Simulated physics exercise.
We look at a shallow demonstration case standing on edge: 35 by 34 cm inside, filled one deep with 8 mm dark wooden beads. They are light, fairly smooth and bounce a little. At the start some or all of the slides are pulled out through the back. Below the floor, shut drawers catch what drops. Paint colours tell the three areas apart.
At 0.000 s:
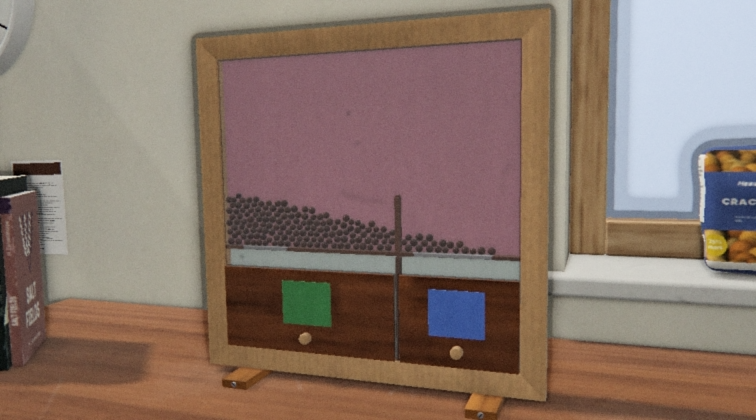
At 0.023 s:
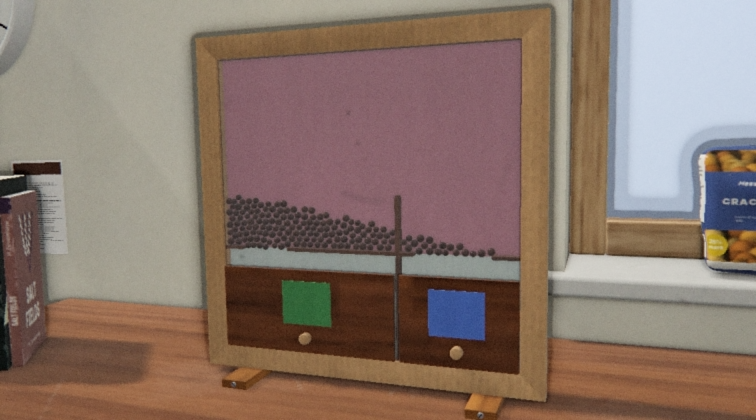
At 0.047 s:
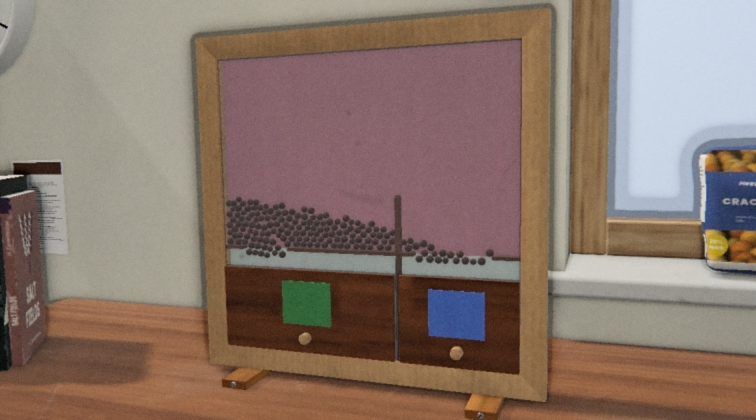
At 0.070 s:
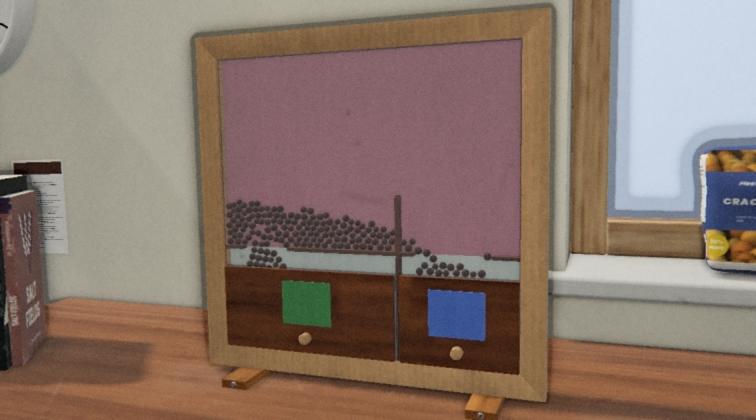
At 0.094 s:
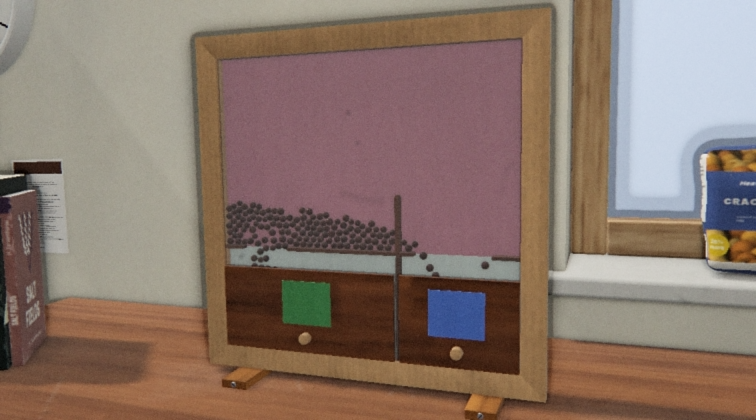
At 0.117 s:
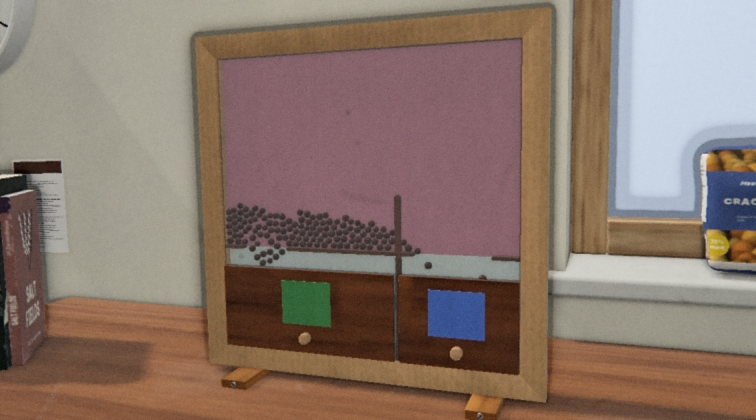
A wooden-framed case stands upright as small dark beads drop through gaps on both sides.
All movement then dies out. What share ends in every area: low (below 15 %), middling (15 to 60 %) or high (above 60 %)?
Pink store: Middling; blue drawer: Low; green drawer: Middling.
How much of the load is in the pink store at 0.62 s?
Roughly 40 per cent.
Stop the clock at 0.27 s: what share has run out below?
Roughly 50 per cent.
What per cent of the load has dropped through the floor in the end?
Roughly 65 per cent.
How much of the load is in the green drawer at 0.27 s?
About 35 per cent.
After 0.27 s, 50 % are out; pink 50 %, blue 10 %, green 35 %.
After 0.62 s, 60 % are out; pink 40 %, blue 10 %, green 50 %.
After 1.32 s, 65 % are out; pink 35 %, blue 10 %, green 55 %.
At rest by 1.5 s, 65 % are out; pink 35 %, blue 10 %, green 55 %.
